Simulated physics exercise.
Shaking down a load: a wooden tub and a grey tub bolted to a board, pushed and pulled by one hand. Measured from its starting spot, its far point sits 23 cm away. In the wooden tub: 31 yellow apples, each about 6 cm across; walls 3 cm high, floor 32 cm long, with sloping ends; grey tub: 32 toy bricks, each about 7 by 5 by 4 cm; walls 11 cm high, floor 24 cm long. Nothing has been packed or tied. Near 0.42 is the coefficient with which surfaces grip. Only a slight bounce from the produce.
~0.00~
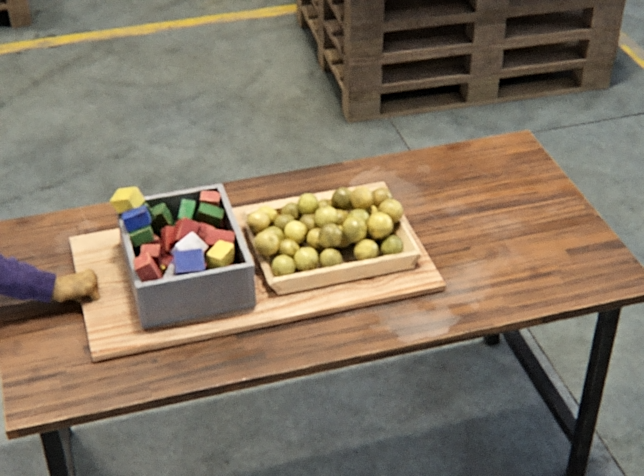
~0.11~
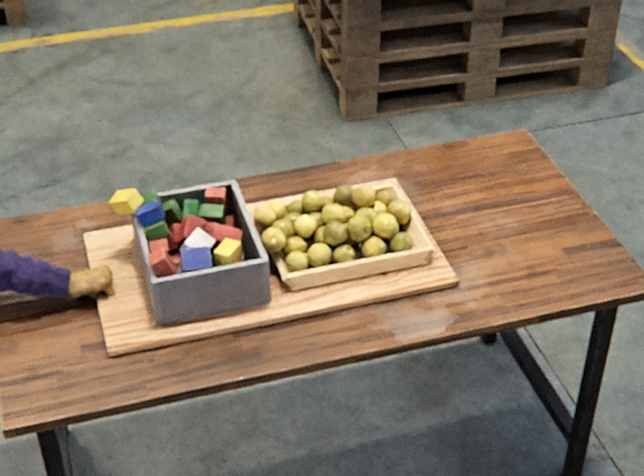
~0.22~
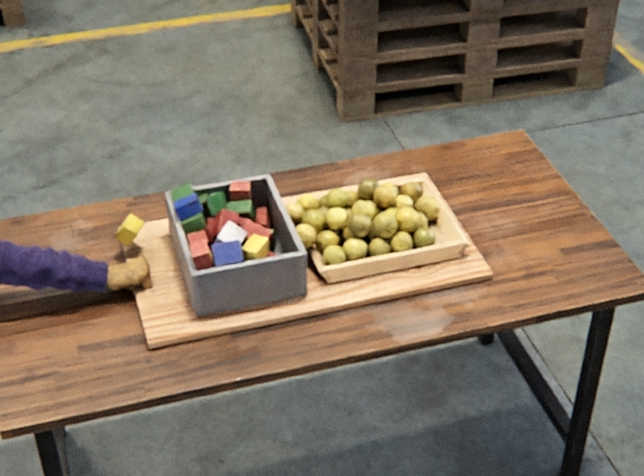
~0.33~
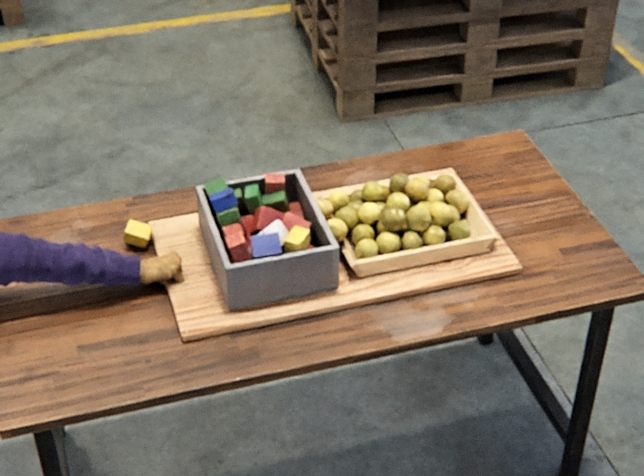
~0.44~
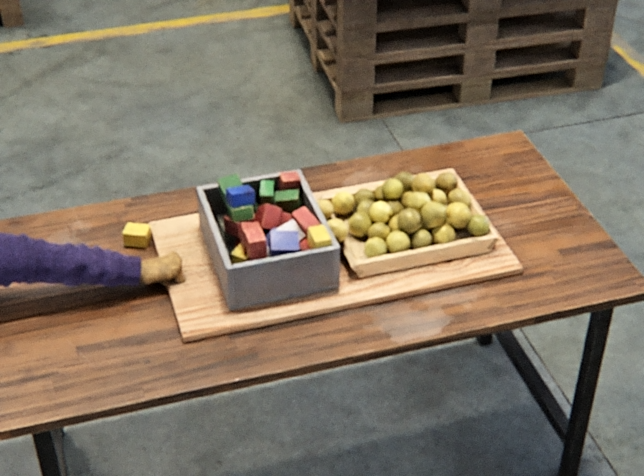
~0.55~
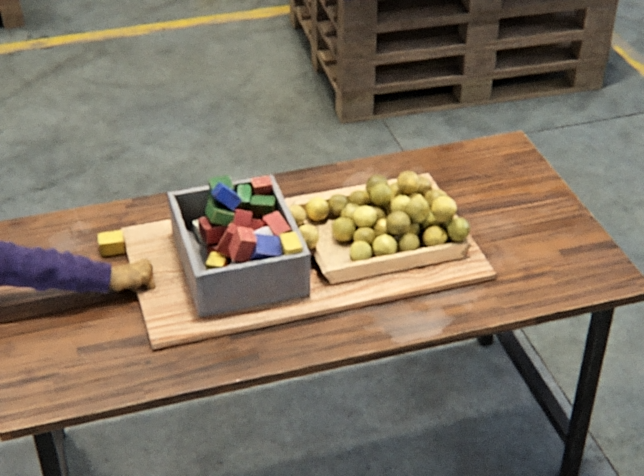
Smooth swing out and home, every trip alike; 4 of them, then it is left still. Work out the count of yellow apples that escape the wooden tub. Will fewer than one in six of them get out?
The tally of runaways is higher than a sixth.
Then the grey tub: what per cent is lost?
I'd put the grey tub at some 5 per cent.
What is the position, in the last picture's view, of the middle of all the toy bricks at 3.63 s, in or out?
Centre approx. (171, 256).
After 1.04 s, 4 of 31 out of the wooden tub and 2 of 32 out of the grey tub.
After 1.66 s, 8 of 31 out of the wooden tub and 2 of 32 out of the grey tub.
After 2.52 s, 13 of 31 out of the wooden tub and 2 of 32 out of the grey tub.
Final count (at 3.63 s), 16 of 31 out of the wooden tub and 2 of 32 out of the grey tub. Asked share, 16 of 31, 52 per cent.
